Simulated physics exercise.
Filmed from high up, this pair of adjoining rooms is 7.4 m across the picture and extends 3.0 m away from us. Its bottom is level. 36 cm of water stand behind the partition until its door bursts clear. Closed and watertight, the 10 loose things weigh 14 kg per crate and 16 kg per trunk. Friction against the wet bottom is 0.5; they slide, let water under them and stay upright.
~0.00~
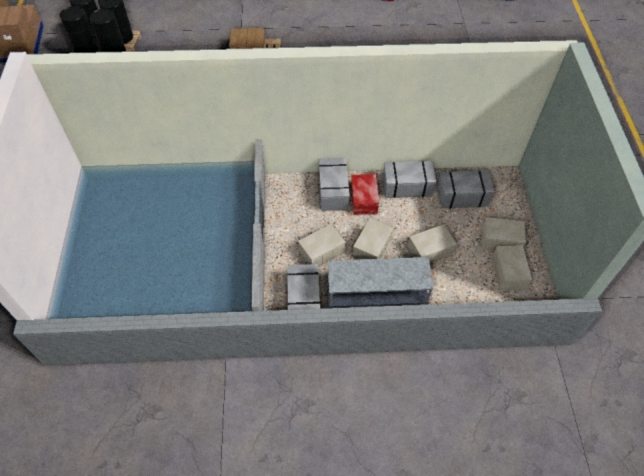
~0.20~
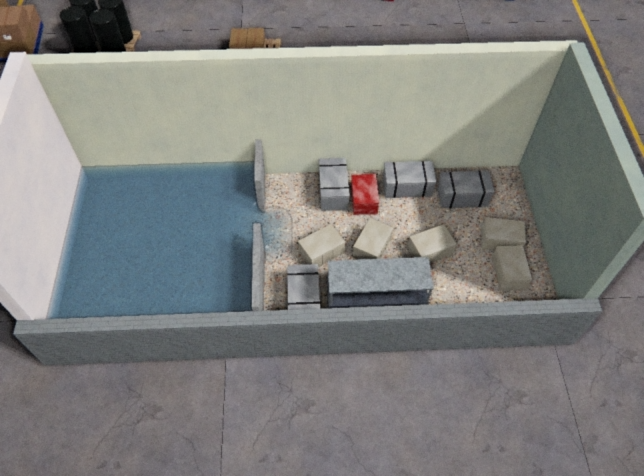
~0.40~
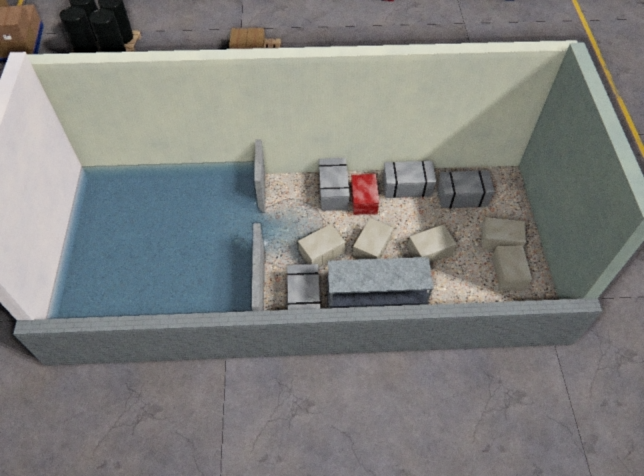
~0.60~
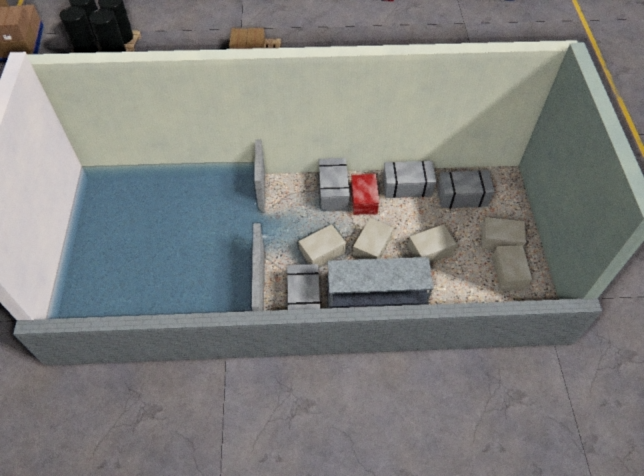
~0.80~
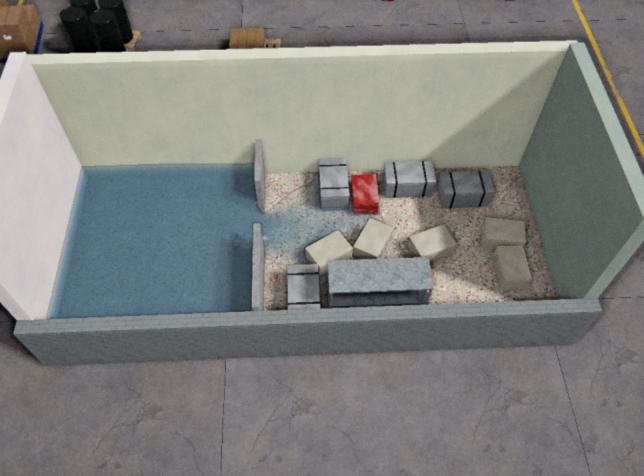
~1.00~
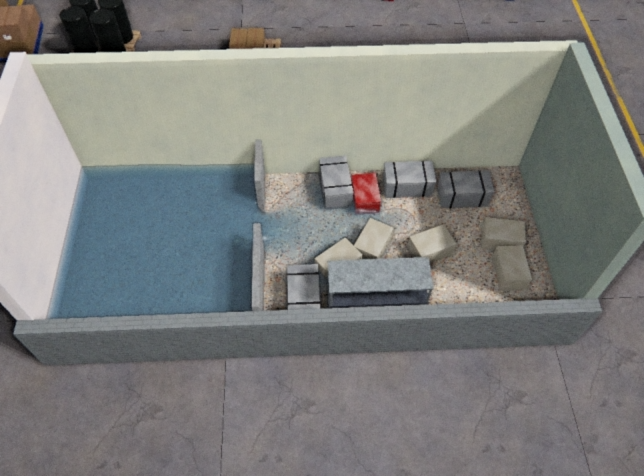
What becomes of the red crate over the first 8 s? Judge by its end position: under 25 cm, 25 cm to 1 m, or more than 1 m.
Oh, that one's off on a long trip.
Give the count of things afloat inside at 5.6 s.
Count: 9.
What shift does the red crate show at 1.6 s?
I'd guess some 20 cm by then.
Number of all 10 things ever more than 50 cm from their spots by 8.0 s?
9.
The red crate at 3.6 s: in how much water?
Depth approx. 9 cm.
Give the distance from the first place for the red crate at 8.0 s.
250 centimetres.
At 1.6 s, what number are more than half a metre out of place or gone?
Count: 1.
After 1.6 s the red crate is near (376, 182), 0.2 m from its start, aground; 1 afloat.
After 3.6 s the red crate is near (442, 200), 1.2 m from its start, afloat; 7 afloat.
After 5.6 s the red crate is near (528, 232), 2.6 m from its start, afloat; 9 afloat.
After 8.0 s the red crate is near (530, 242), 2.7 m from its start, afloat; 10 afloat.
